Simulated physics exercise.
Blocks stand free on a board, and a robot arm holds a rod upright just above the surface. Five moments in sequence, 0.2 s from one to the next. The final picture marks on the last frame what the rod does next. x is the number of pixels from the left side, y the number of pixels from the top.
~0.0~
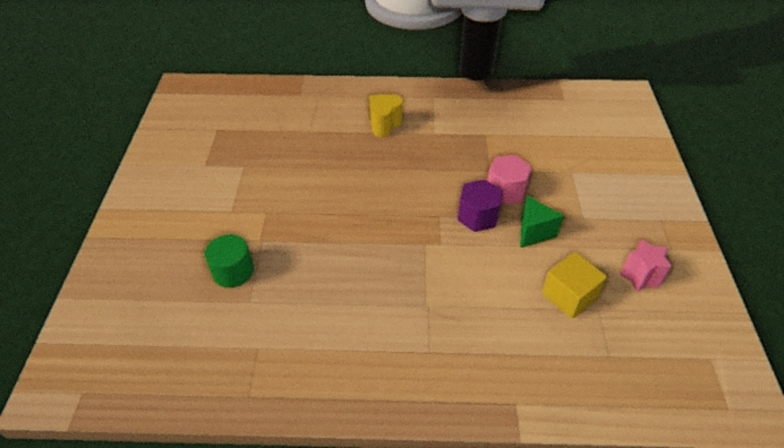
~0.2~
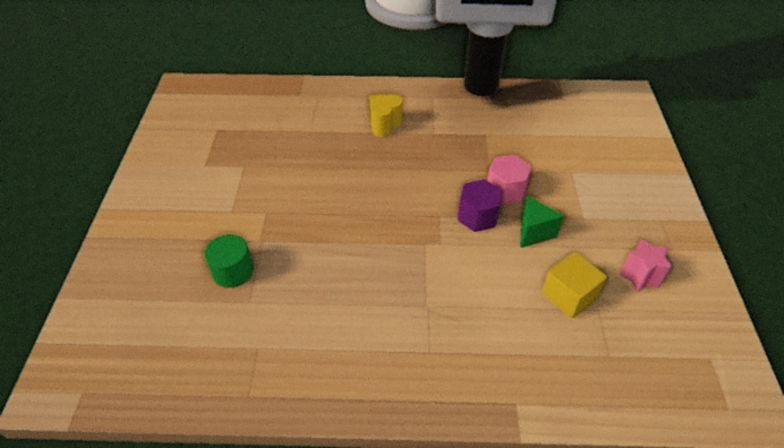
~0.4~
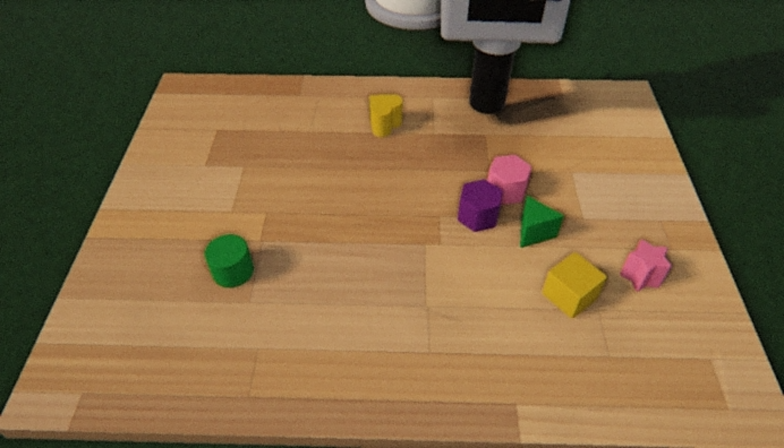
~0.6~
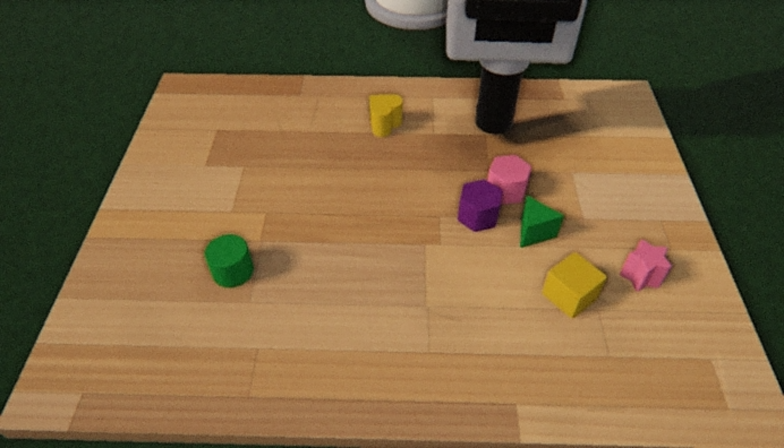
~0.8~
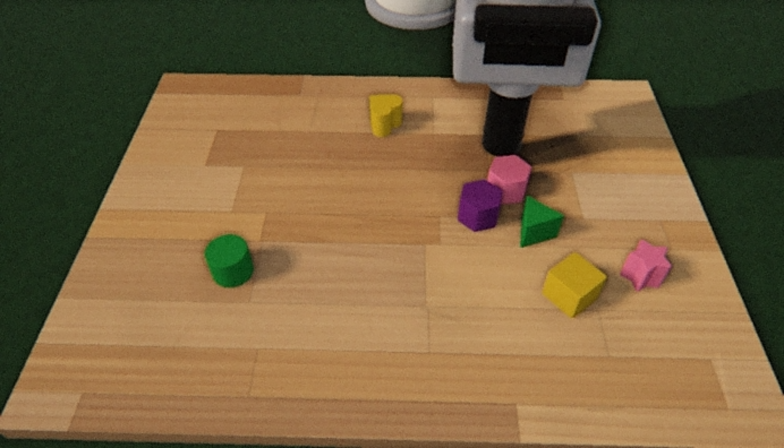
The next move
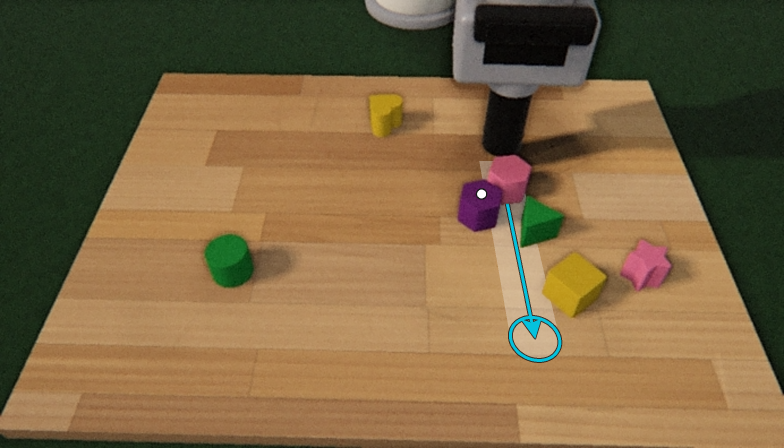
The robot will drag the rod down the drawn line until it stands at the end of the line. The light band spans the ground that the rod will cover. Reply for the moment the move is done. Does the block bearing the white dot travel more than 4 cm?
It seems not.
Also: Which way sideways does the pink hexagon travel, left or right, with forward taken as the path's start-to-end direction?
Heads right.
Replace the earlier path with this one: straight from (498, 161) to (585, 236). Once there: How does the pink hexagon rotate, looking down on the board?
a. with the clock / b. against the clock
a (with the clock)
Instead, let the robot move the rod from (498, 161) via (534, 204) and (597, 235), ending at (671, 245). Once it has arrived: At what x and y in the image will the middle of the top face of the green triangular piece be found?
Its top face will be centred at roughly (547, 234).
The line goes straight from (498, 161) to (535, 338); the dot is on the purple hexagon.
On the path given first. One third of the way, rod (512, 196); purple hexagon (476, 206), turned 45° clockwise; pink hexagon (520, 220), turned 15° clockwise; green triangular piece (552, 241), turned 70° anticlockwise.
Two thirds of the way, rod (525, 254); purple hexagon (474, 210), turned 65° clockwise; pink hexagon (516, 282), turned 35° clockwise; green triangular piece (564, 256), turned 115° anticlockwise; yellow four-sided block (592, 282), turned 25° clockwise.
At the end, rod (540, 324); purple hexagon (474, 210), turned 65° clockwise; pink hexagon (505, 344), turned 70° clockwise; green triangular piece (569, 259), turned 125° anticlockwise; yellow four-sided block (595, 285), turned 20° clockwise.
